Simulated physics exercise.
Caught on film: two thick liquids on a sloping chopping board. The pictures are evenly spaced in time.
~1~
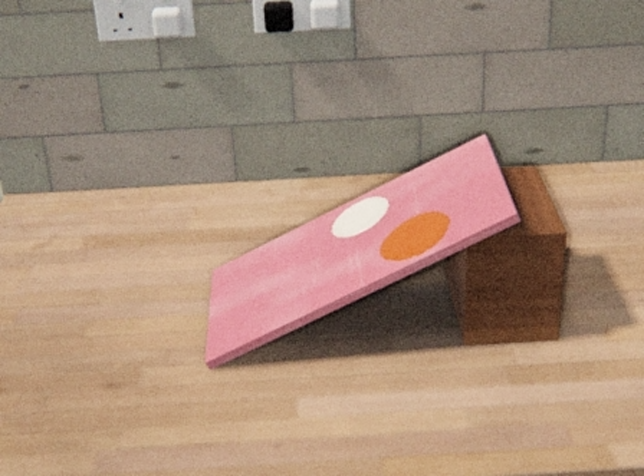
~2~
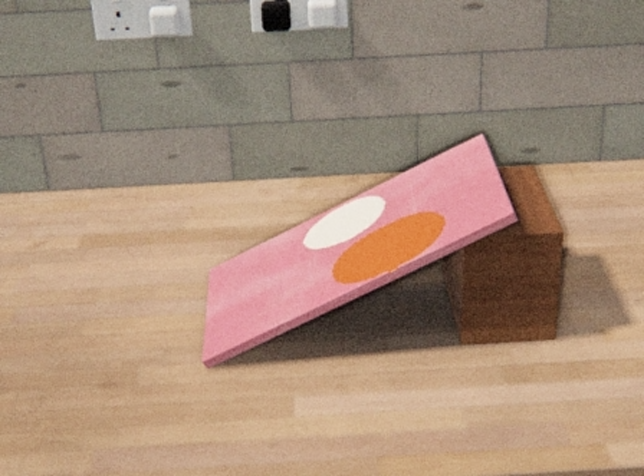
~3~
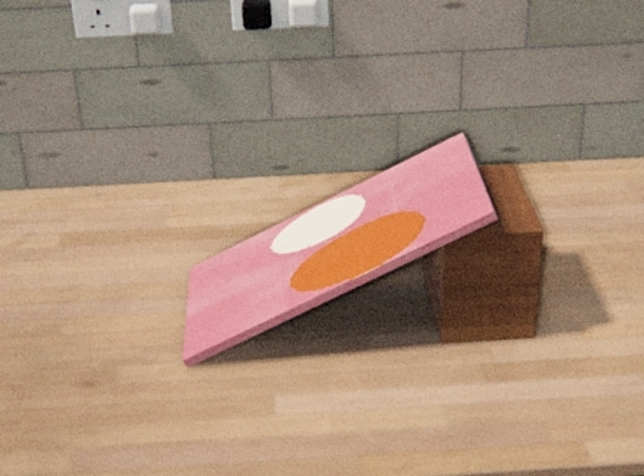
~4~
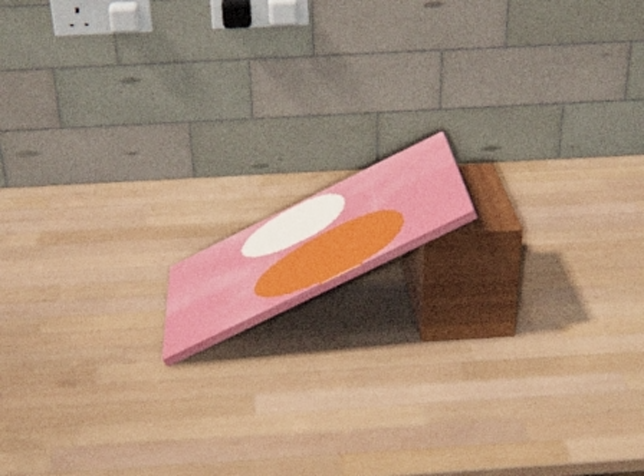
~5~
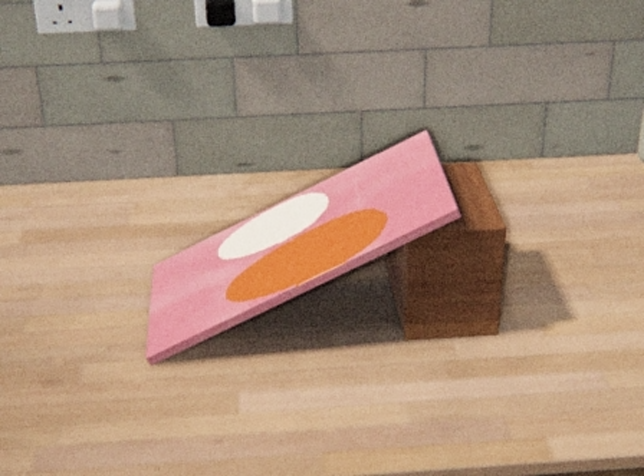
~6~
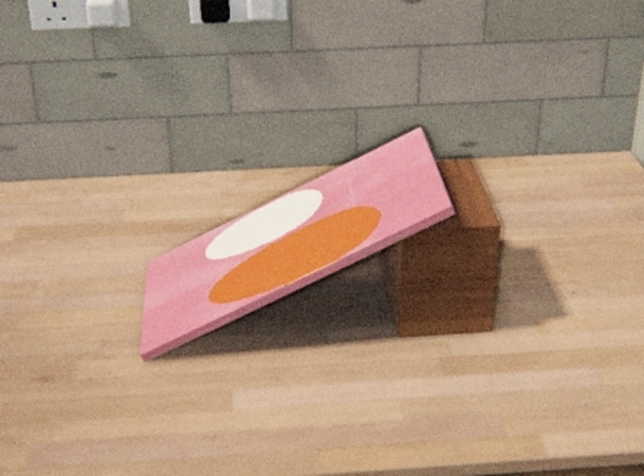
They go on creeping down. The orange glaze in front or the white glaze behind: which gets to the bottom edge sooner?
The nearer one.
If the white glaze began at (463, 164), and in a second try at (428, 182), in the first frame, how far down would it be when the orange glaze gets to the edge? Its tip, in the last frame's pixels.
Around (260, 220) in the first try, (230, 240) in the second.
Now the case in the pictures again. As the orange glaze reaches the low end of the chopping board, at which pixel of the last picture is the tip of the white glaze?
Close to (167, 271).
Next, the orange glaze is close to the edge; the white glaze is three quarters of the way down.
After that, the orange glaze is close to the edge; the white glaze is close to the edge.
Finally, the orange glaze is at the low edge; the white glaze is close to the edge.
